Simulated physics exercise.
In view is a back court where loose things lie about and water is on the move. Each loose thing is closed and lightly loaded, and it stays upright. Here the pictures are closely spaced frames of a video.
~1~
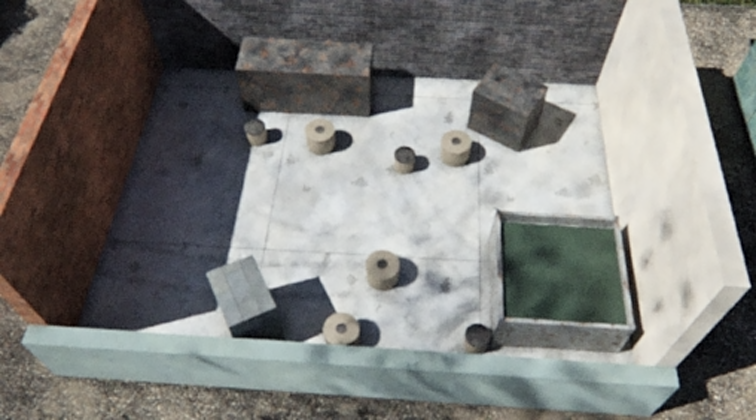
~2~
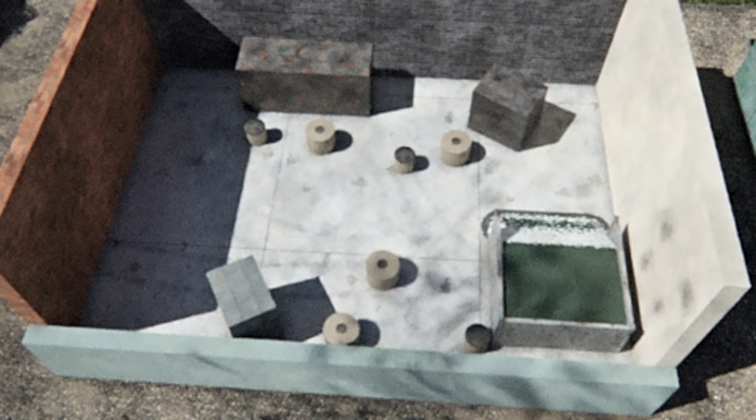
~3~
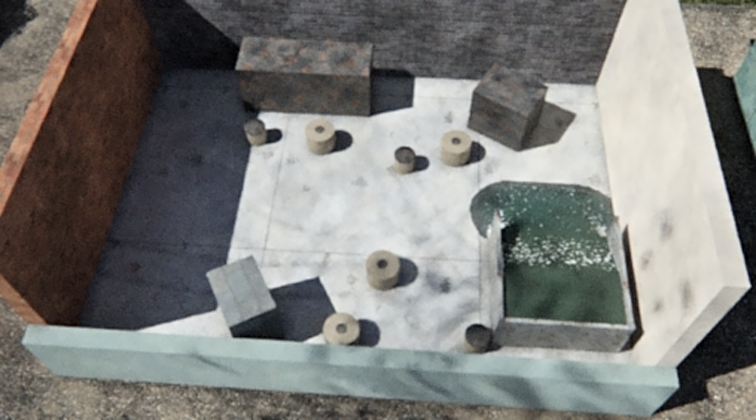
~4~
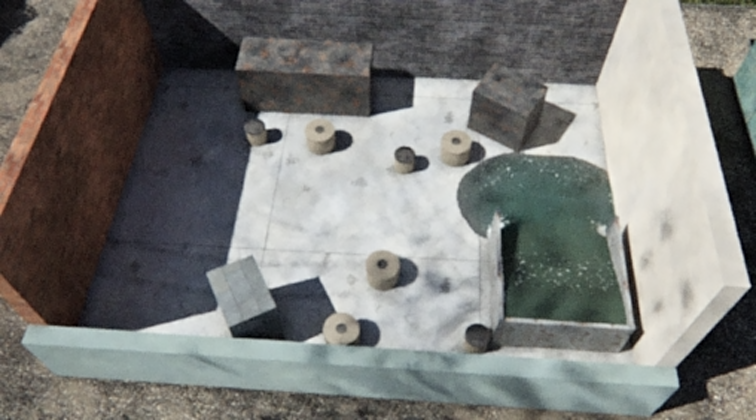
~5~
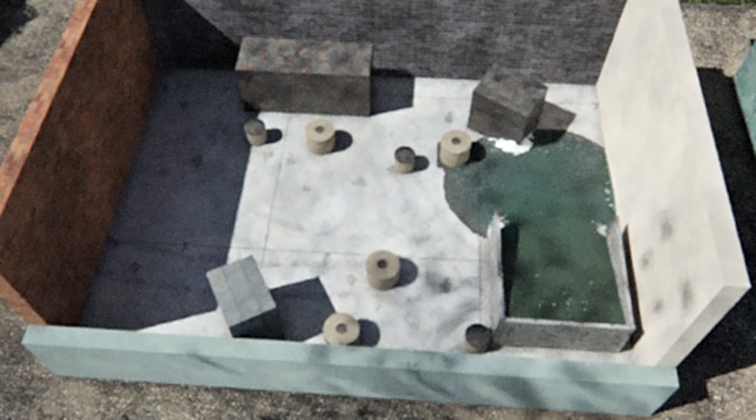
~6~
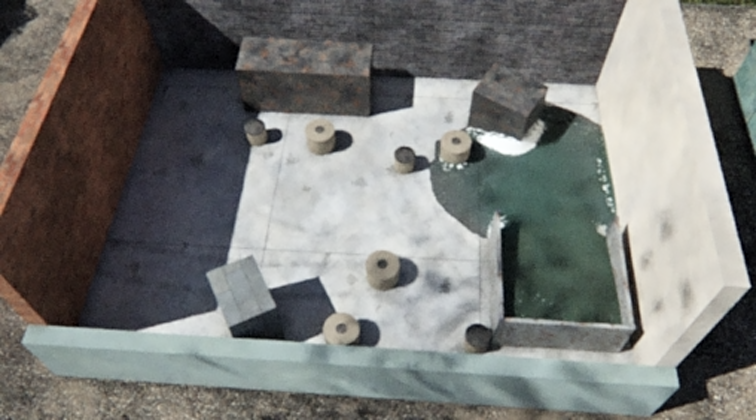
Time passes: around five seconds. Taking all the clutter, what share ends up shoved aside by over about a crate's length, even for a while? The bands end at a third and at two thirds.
The part that gets shoved well aside lies in the middle band.
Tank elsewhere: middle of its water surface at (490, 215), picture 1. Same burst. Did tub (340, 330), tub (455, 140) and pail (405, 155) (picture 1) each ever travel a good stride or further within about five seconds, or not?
Result per object - stayed close, went far, went far.
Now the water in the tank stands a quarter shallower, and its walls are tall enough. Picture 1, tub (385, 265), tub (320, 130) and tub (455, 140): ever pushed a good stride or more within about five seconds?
Taking each in turn, the answer is came up short, did it, did it.
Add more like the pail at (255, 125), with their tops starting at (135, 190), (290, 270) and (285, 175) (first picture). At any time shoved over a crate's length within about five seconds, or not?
Each in turn: Stays in place, stays in place, pushed clear.
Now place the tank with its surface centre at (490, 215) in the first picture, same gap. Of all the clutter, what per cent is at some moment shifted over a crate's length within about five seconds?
By my reckoning, about 60 per cent.
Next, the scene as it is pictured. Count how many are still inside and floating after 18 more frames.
So that is 1.
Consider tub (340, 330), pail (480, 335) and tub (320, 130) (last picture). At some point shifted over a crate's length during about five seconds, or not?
Object by object as listed: Falls short, falls short and travels that far.
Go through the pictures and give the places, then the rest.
The first frame shows a tub at (342, 329), on the bottom; a pail at (478, 335) rests on the ground; 0 of 7 have shifted.
The second frame shows a tub at (342, 329) rests on the ground; a pail at (478, 335), on the bottom; 0 of 7 have shifted.
The third frame shows a tub at (342, 329) rests on the ground; a pail at (478, 335), on the bottom; 0 of 7 have shifted.
The fourth frame shows a tub at (342, 329) rests on the ground; a pail at (478, 335) rests on the ground; 0 of 7 have shifted.
The fifth frame shows a tub at (342, 329) rests on the ground; a pail at (478, 335), on the bottom; 0 of 7 have shifted.
The sixth frame shows a tub at (342, 329), on the bottom; a pail at (478, 335), on the bottom; 0 of 7 have shifted.
A moment on, 0 of 7 are well off their spots; 0 afloat.
Next, 1 of 7 are well off their spots; 1 afloat.
Later, 3 of 7 are well off their spots; 1 afloat.
In the end, 4 of 7 are well off their spots, and 4 have been at some point; 0 afloat.
